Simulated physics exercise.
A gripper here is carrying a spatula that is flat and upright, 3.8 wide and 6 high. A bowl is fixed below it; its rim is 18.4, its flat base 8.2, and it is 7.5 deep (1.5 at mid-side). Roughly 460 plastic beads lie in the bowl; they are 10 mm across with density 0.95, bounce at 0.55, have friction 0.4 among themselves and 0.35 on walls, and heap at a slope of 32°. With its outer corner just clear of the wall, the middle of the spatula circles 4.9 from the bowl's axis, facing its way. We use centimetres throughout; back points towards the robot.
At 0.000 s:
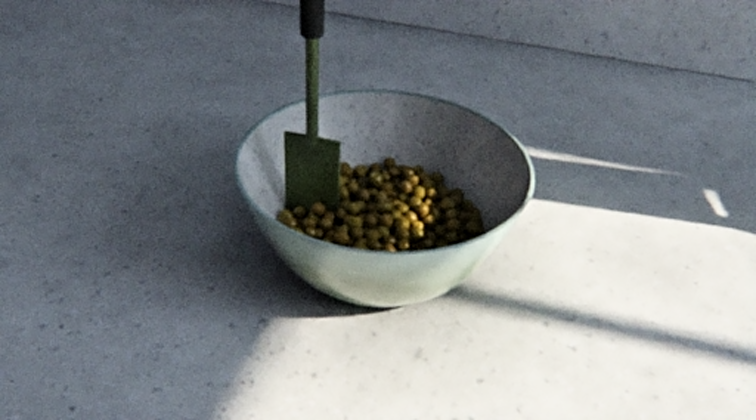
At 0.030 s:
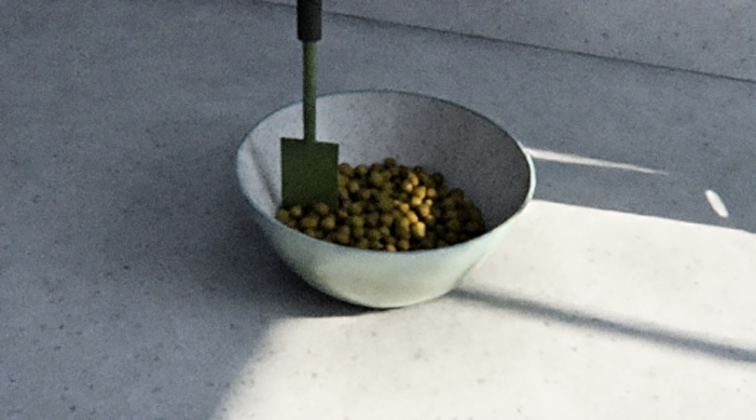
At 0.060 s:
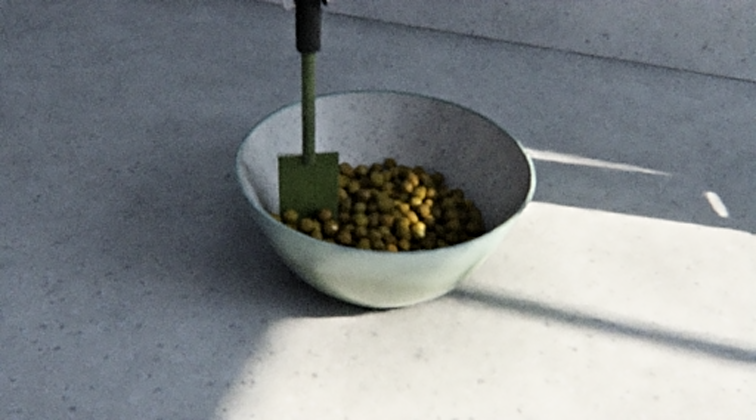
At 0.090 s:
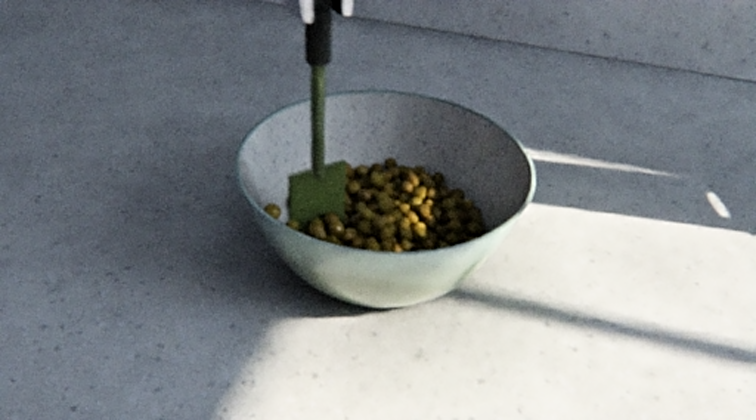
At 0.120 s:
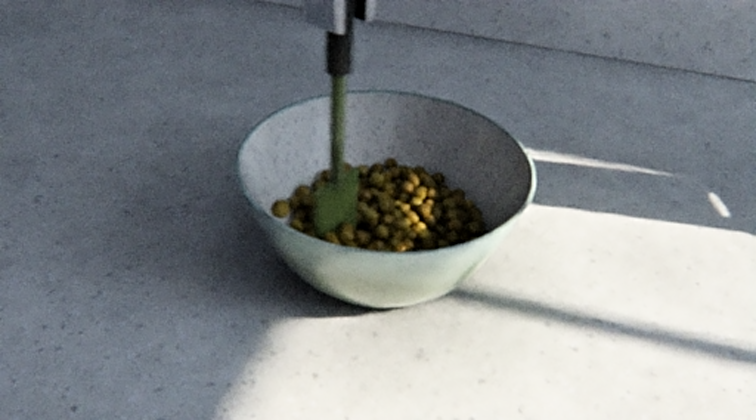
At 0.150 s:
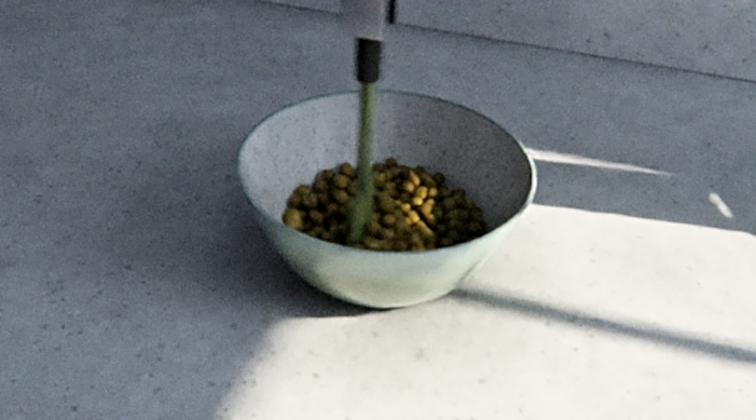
The footage shows a green spatula at the left of a pale bowl of small yellowish pieces; held by a partly visible robotic gripper, it sweeps toward the near side and right, turning edge-on as nearby pieces shift slightly.
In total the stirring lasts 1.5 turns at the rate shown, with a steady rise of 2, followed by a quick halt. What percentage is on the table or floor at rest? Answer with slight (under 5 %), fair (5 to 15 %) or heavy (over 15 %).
Slight.
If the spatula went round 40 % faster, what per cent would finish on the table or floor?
About 10 percent, I'd say.
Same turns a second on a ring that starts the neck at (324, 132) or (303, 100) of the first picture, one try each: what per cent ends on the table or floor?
Close to 0 and 0 in a hundred.
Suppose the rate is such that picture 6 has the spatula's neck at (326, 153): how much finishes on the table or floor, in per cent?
Some 0 per cent.
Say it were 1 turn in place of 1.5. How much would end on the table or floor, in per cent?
Estimate: About 0 percent.
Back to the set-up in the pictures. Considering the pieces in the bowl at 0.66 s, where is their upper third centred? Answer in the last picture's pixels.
In the final view it lies at about (371, 222).
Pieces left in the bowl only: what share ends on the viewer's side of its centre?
Roughly 50 per cent.
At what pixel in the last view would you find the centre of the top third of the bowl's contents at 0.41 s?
Around pixel (398, 167).
By 0.41 s, 264° round, highest piece 9 above the table; 454 in the bowl, 1 on the table or floor, 1 in flight or on the tool.
By 0.66 s, 79° round, highest piece 8 above the table; 450 in the bowl, 5 on the table or floor, 1 in flight or on the tool.
By 0.99 s, 180° round, highest piece 5 above the table; 450 in the bowl, 6 on the table or floor.
By 1.69 s, 180° round, highest piece 5 above the table; 450 in the bowl, 6 on the table or floor.
Final count, 450 in the bowl, 6 on the table or floor. That is 1 % on the table or floor.
